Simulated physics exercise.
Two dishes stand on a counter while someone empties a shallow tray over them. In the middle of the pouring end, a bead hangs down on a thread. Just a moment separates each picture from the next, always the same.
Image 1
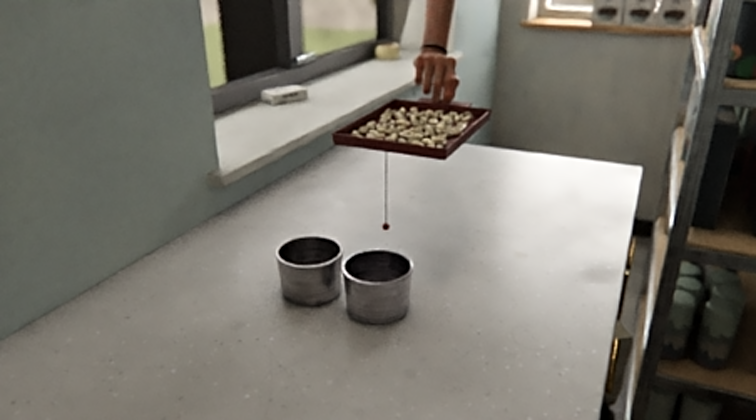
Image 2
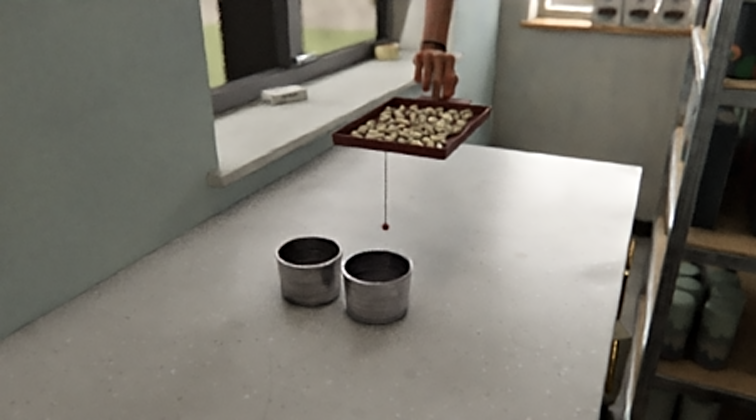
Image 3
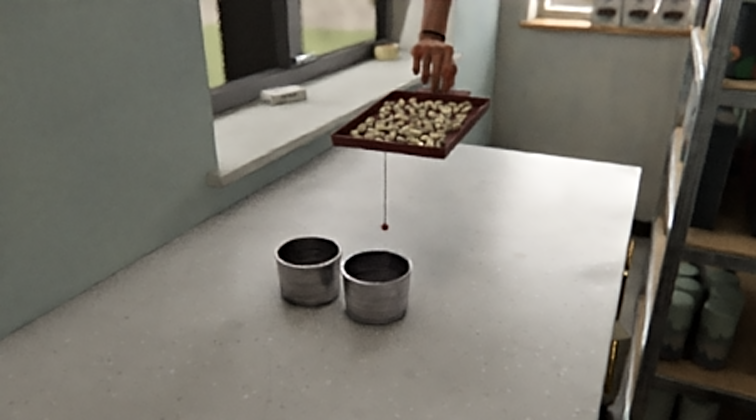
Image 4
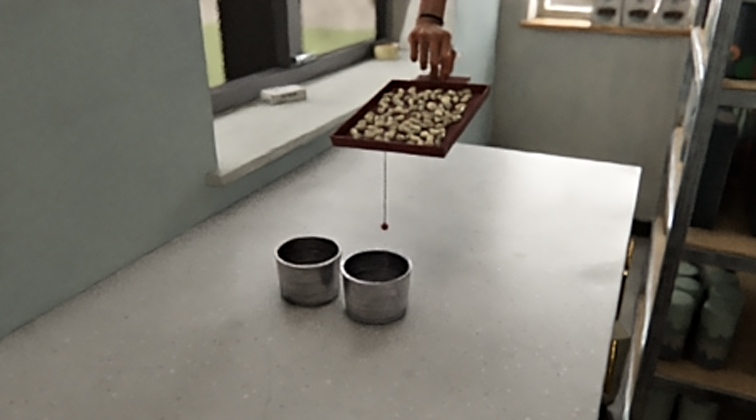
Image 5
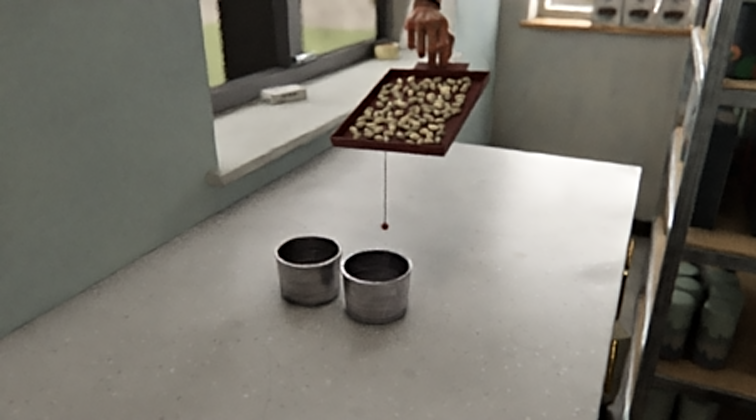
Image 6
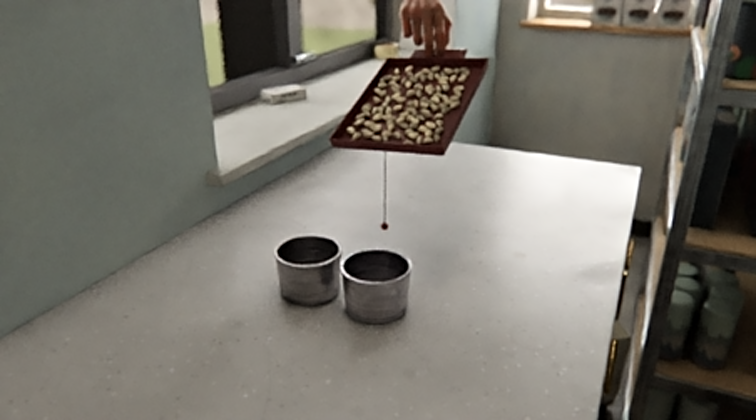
The clip shows a hand holding a shallow dark red tray of pale beans above two metal dishes on a counter, then gradually raising its far end so the tray tilts toward the viewer, while a bead hangs below on a thread.
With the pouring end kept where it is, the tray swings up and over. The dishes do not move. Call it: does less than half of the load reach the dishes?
No.
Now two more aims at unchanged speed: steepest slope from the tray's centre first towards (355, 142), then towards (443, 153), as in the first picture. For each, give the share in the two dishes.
Shares, approx.: 10 %, then 0 %.
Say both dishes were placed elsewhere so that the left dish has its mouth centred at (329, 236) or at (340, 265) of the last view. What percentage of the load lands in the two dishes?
First placement: 60 per cent; second placement: 30 per cent.
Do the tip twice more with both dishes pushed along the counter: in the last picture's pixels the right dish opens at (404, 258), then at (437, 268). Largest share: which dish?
The dish at left, then the dish at left.
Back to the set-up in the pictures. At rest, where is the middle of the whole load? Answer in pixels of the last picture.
The centre settles at about (332, 289).
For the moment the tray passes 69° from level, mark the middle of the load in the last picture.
Centre estimate: (373, 120).
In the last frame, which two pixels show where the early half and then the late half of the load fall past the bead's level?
About (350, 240), and after that about (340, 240).
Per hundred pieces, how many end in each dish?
Left dish about 40 per cent, right dish about 40 per cent.
Just after the last frame, tray tipped steeply; almost all on the tray; just a few in the air.
A moment on, tray tipped past a quarter turn; the larger part on the tray; about a tenth in the right dish; about a tenth in the left dish; just a few outside both; about a tenth in the air.
Further on, tray tipped past a quarter turn; roughly a third in the right dish; roughly a third in the left dish; roughly a quarter outside both.
When it is over, tray tipped past a quarter turn; roughly a third in the right dish; roughly a third in the left dish; roughly a quarter outside both.
